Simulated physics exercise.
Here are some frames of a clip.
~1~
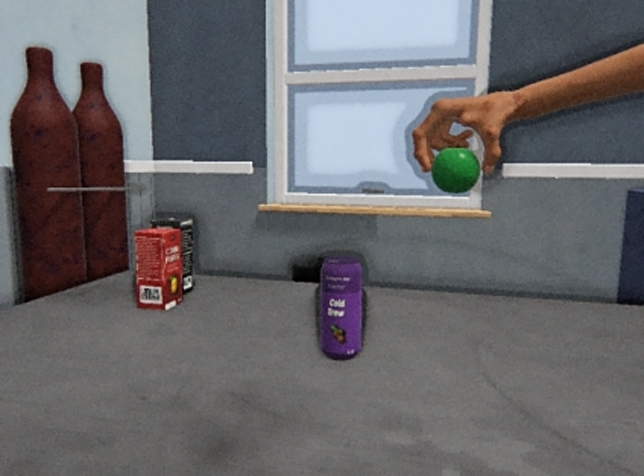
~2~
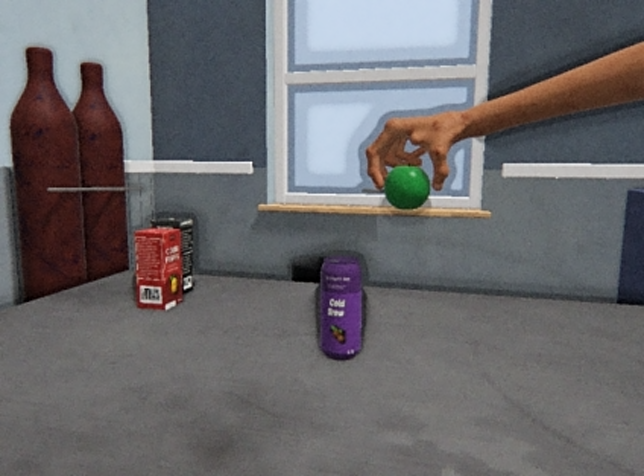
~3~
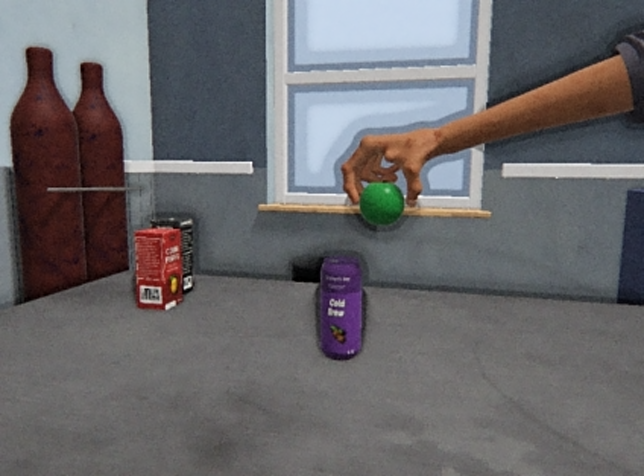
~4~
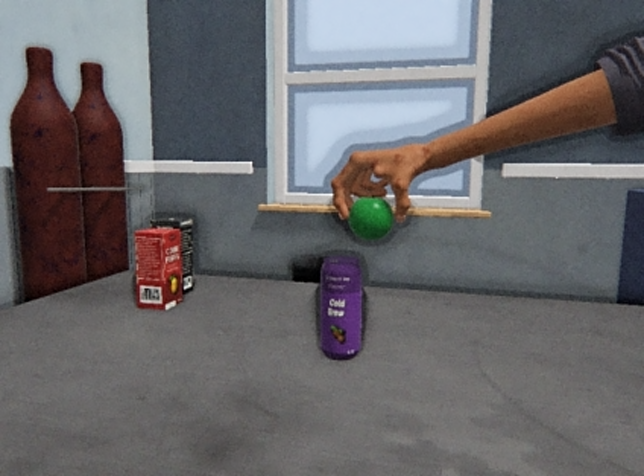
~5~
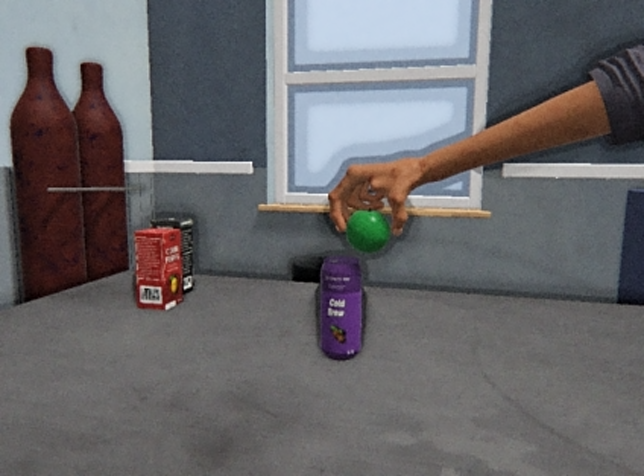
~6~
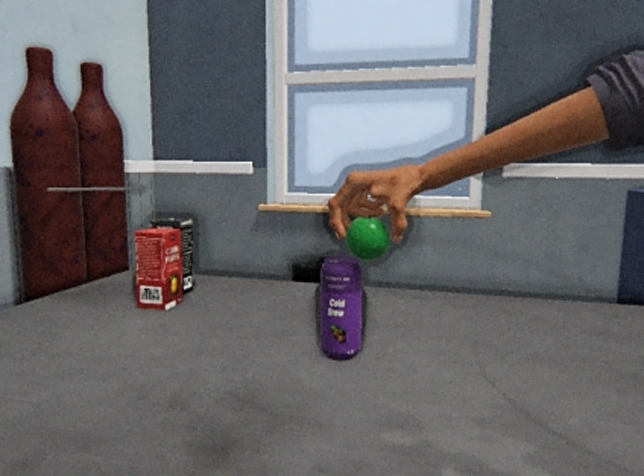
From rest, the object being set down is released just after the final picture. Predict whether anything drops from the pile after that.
The build does not stay upright.
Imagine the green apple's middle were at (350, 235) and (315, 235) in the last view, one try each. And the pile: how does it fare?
Case 1: Stable. Case 2: Collapse.
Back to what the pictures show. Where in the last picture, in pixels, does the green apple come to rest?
Around (416, 342).
Then, 0.30 s past the last view, green apple displaced a little near (383, 253).
Then, 0.40 s past the last view, green apple now fallen.
Then, 0.50 s past the last view, things are still on the move.
Finally, fallen, green apple; the other 3 still in place. Final places as the last picture's camera would see them, green apple near (416, 342). The pile comes apart.
